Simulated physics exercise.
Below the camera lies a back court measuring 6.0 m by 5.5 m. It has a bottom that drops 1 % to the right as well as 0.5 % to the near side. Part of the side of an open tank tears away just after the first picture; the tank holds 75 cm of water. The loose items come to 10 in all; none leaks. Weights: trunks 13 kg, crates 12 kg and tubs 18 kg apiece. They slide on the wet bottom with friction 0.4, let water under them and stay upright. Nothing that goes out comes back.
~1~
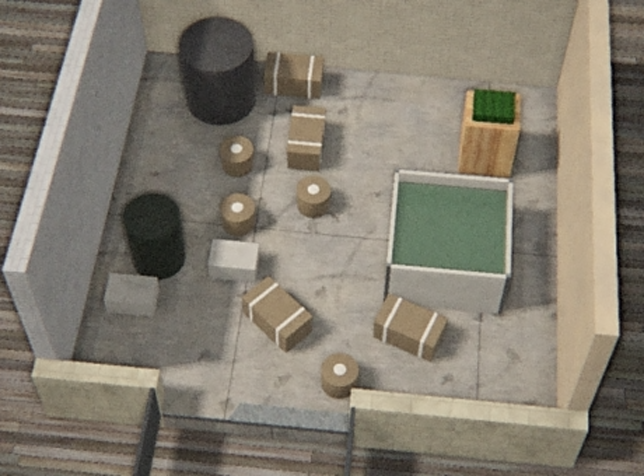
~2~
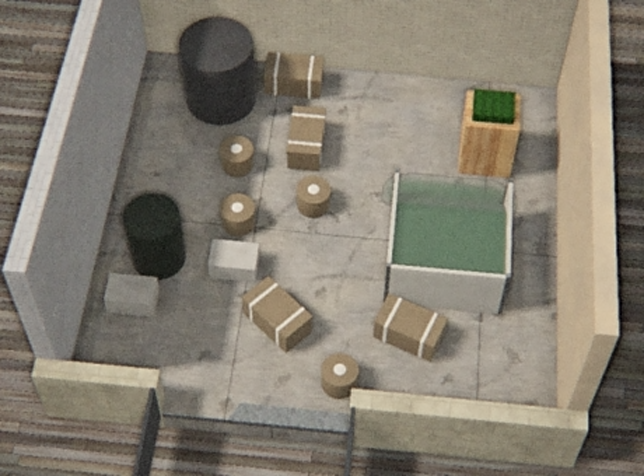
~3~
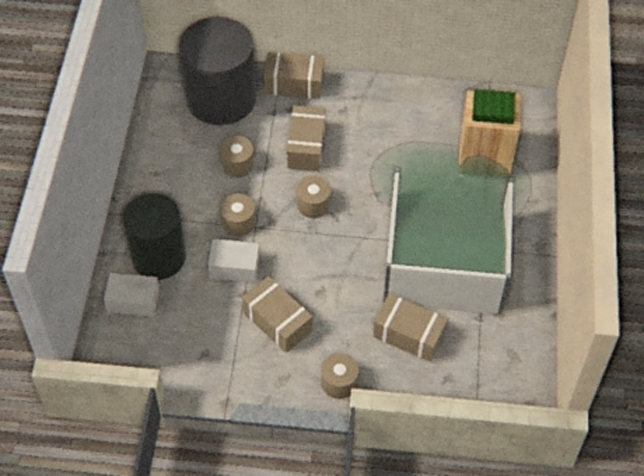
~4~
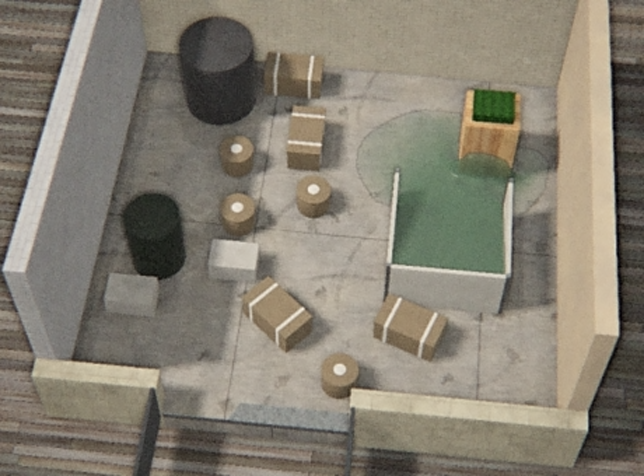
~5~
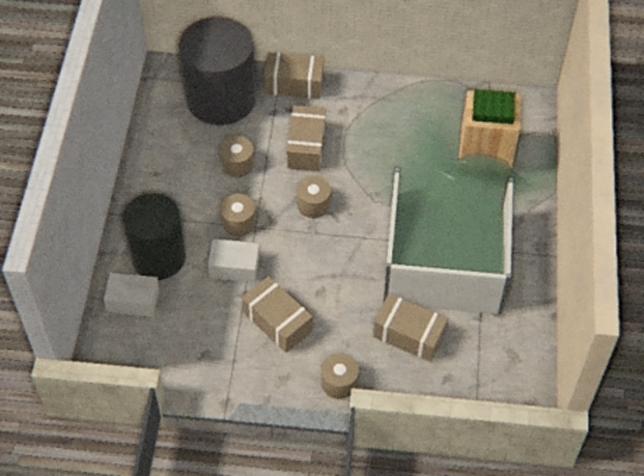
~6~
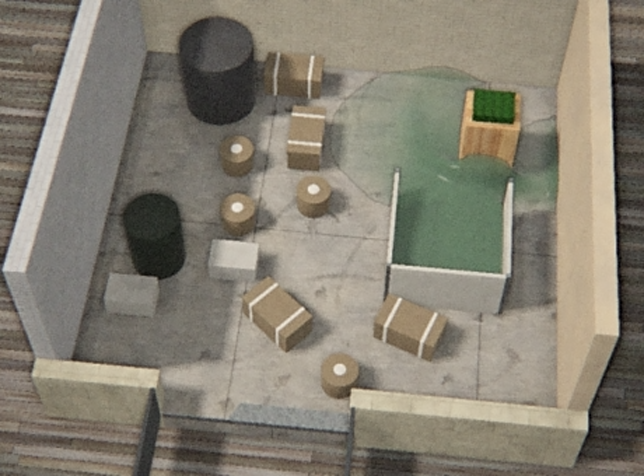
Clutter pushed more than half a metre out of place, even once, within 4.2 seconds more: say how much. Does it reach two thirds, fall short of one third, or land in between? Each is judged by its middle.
The share is in the bottom band.
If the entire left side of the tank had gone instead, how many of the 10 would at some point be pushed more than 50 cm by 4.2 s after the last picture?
Result: 8.
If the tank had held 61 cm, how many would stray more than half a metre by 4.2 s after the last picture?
2.
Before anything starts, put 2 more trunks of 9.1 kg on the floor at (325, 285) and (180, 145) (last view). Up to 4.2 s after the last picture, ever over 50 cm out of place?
One by one I'd say not that far and farther than that.
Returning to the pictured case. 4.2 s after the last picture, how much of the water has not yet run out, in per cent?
Around 100 per cent of the water is still in there.
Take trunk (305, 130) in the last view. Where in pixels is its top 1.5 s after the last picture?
(275, 132) or thereabouts.
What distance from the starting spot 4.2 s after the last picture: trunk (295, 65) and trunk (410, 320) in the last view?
Respectively, 80 centimetres and 0 centimetres.
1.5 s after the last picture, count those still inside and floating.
At that time the total is 1.
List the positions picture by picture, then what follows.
A trunk at (277, 307) rests on the ground; a crate at (130, 288) rests on the ground; 2.0 m2 under water; 0 of 10 have shifted, in the first frame.
A trunk at (277, 307), on the bottom; a crate at (130, 288), on the bottom; 2.9 m2 under water; 0 of 10 have shifted, in the second frame.
A trunk at (277, 307), on the bottom; a crate at (130, 288) rests on the ground; 3.8 m2 under water; 0 of 10 have shifted, in the third frame.
A trunk at (277, 307) rests on the ground; a crate at (130, 288) rests on the ground; 4.9 m2 under water; 0 of 10 have shifted, in the fourth frame.
A trunk at (277, 307) rests on the ground; a crate at (130, 288), on the bottom; 6.2 m2 under water; 0 of 10 have shifted, in the fifth frame.
A trunk at (277, 307) rests on the ground; a crate at (130, 288) rests on the ground; water covers 7.2 m2; 0 of 10 have shifted, in the sixth frame.
Then, 0.4 s after the last picture 0 of 10 are over 50 cm from their spots; 0 afloat.
Then, 1.5 s after the last picture 0 of 10 are over 50 cm from their spots; 1 afloat.
Then, 2.8 s after the last picture 1 of 10 are over 50 cm from their spots; 1 afloat.
Then, 4.2 s after the last picture 2 of 10 are over 50 cm from their spots, and 2 have been at some point; 1 afloat.
